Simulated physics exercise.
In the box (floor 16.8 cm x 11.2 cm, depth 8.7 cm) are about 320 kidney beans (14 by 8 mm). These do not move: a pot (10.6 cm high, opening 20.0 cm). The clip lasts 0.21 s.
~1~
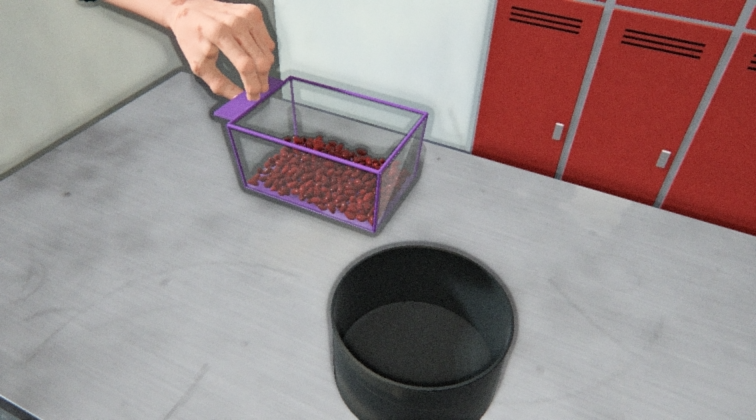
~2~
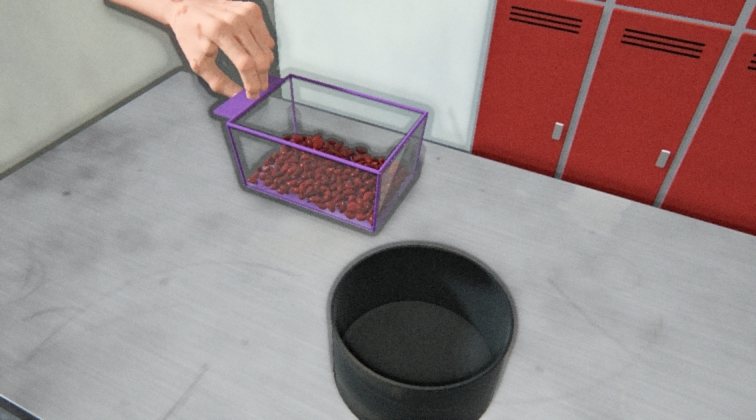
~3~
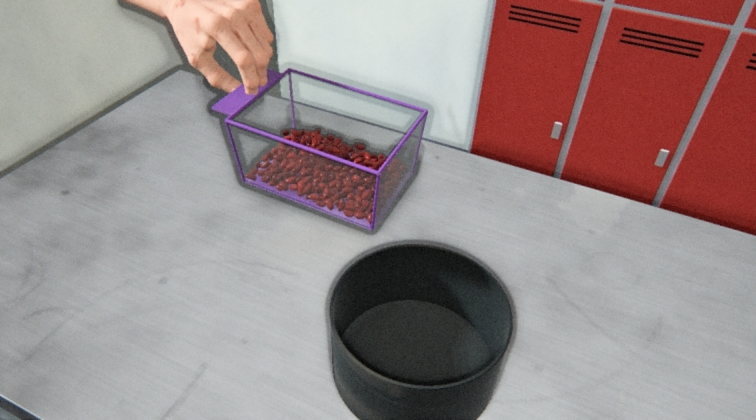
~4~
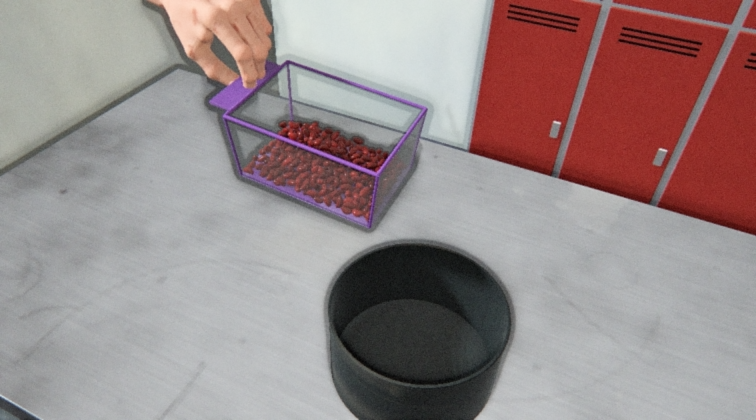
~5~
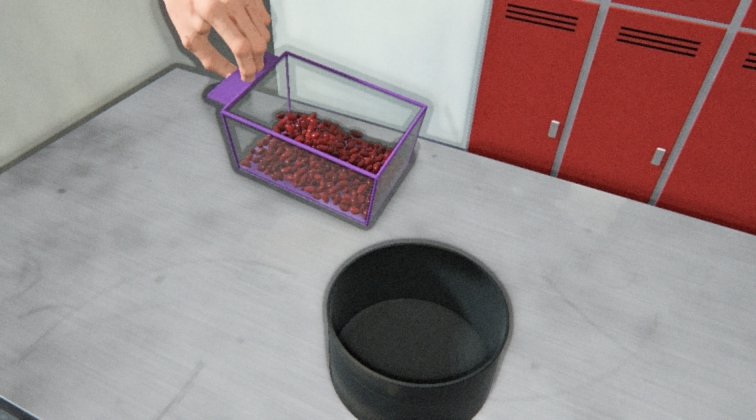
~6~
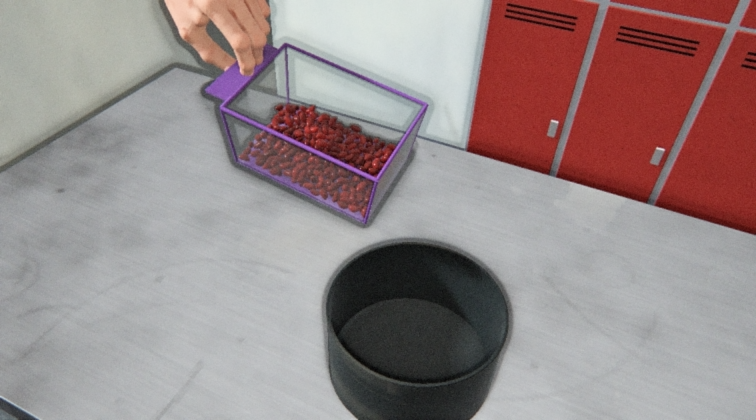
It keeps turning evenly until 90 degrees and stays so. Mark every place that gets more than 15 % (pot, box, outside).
In the pot: Yes; in the box: Yes; outside everything: No.
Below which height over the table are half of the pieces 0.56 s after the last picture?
Some 28 cm.
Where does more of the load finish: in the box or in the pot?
The larger share is in the box.
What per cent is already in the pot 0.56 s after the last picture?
About 0 per cent by then.
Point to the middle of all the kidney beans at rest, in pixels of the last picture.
Near (365, 173).
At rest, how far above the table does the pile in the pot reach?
Roughly 1.5 cm.
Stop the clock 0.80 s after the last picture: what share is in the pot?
About 0 per cent by then.
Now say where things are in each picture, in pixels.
In the first frame, box at (301, 154); tilt 0 degrees; leading edge at (405, 141); middle of the load at (331, 165); pot at (422, 309).
In the second frame, box at (301, 154); tilt 1 degrees; leading edge at (405, 141); middle of the load at (330, 164).
In the third frame, box at (300, 152); tilt 3 degrees; leading edge at (404, 140); middle of the load at (329, 160).
In the fourth frame, box at (299, 151); tilt 6 degrees; low side front right; leading edge at (404, 140); middle of the load at (327, 155).
In the fifth frame, box at (298, 149); tilt 10 degrees; low side front right; leading edge at (403, 140); middle of the load at (325, 150).
In the sixth frame, box at (297, 149); tilt 14 degrees; low side front right; leading edge at (403, 140); middle of the load at (324, 144); pot at (417, 305).
Then, 0.31 s after the last picture, tilt 43 degrees; box 100 %; middle of all pieces near (325, 126).
Then, 0.56 s after the last picture, tilt 66 degrees; box 100 %; middle of all pieces near (331, 118).
Then, 0.80 s after the last picture, tilt 88 degrees; box 100 %; middle of all pieces near (353, 151).
Then, 1.03 s after the last picture, tilt 90 degrees; pot 15 %, box 80 %, in the air 10 %; middle of all pieces near (365, 194).
In the end, pot 30 %, box 70 %, outside 0 %.
